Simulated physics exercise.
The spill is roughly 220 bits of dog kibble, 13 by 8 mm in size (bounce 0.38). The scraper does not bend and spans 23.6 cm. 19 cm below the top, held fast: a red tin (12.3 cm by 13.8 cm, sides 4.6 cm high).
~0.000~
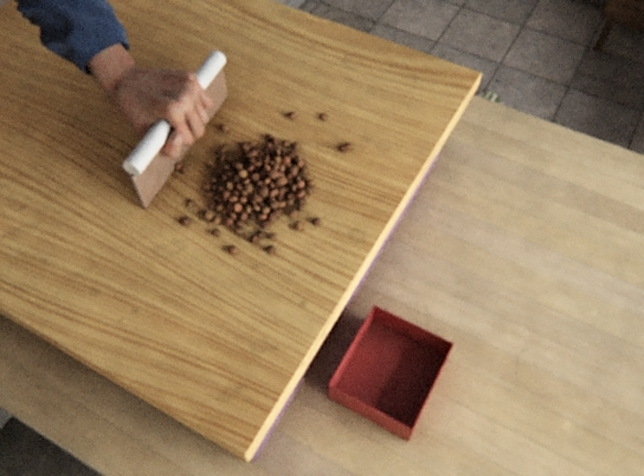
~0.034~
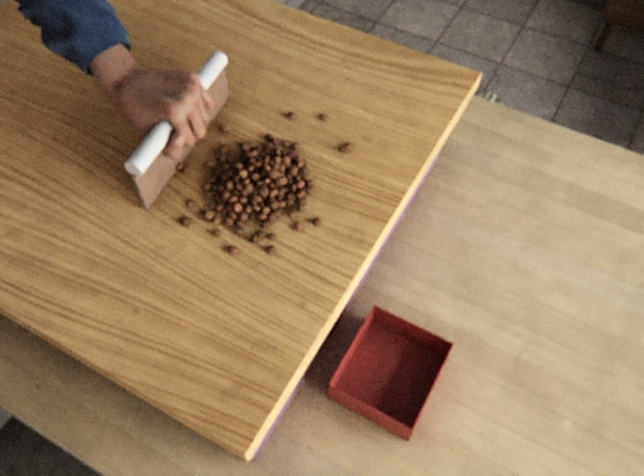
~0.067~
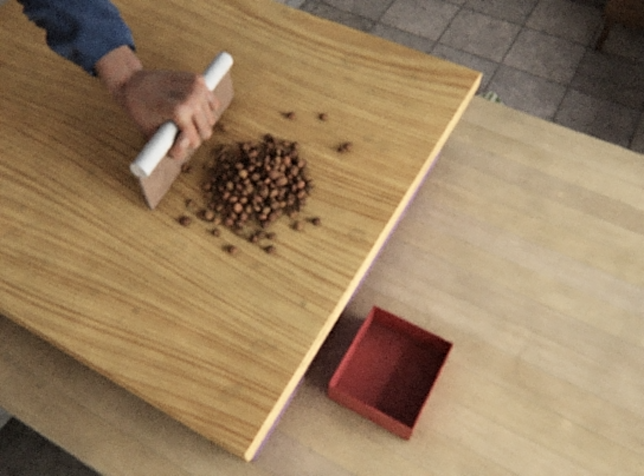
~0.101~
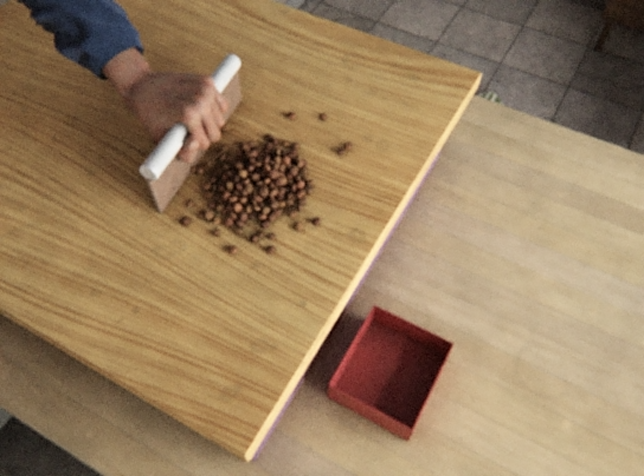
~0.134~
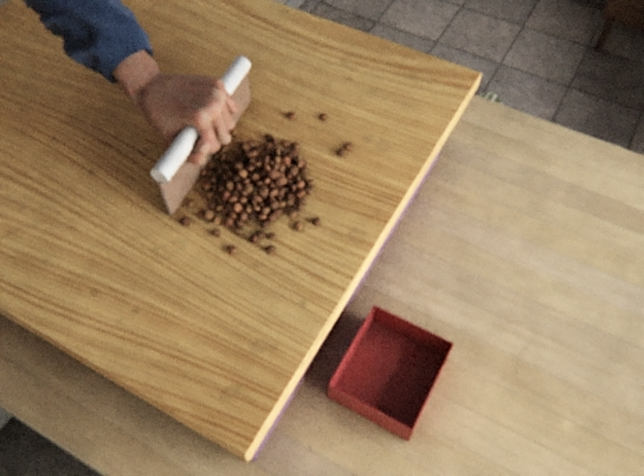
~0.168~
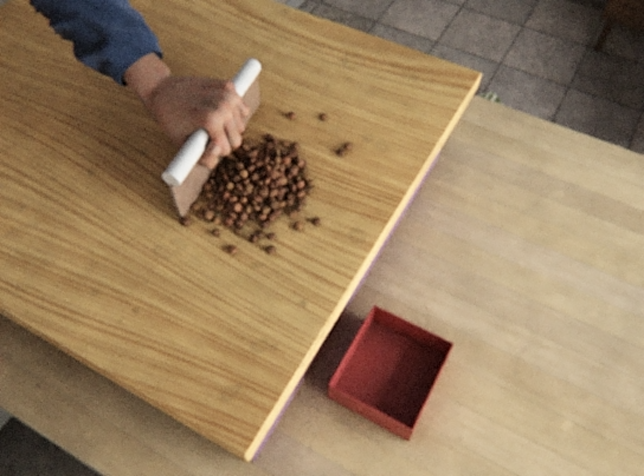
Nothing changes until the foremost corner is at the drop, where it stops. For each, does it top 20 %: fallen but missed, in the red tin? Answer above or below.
Fallen but missed: Above; in the red tin: Below.
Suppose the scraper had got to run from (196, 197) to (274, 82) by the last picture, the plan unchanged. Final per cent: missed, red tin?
Missed 75, red tin 15.
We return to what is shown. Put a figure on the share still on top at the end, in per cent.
About 15 per cent.
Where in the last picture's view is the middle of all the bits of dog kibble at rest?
Near (433, 302).
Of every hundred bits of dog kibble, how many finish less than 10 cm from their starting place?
Roughly 5 per cent.
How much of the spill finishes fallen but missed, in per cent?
About 75 per cent.
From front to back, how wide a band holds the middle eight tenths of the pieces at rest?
Roughly 24 cm.
After 0.44 s, scraper 18 cm from its start, spill 18 cm wide; still on top 100 %.
After 0.71 s, scraper 29 cm from its start, spill 22 cm wide; off the edge, not caught 35 %, still on top 65 %.
After 0.95 s, scraper 30 cm from its start, spill 24 cm wide; red tin 5 %, off the edge, not caught 75 %, still on top 15 %.
At rest (1.7 s), red tin 5 %, fallen but missed 75 %, still on top 15 %.
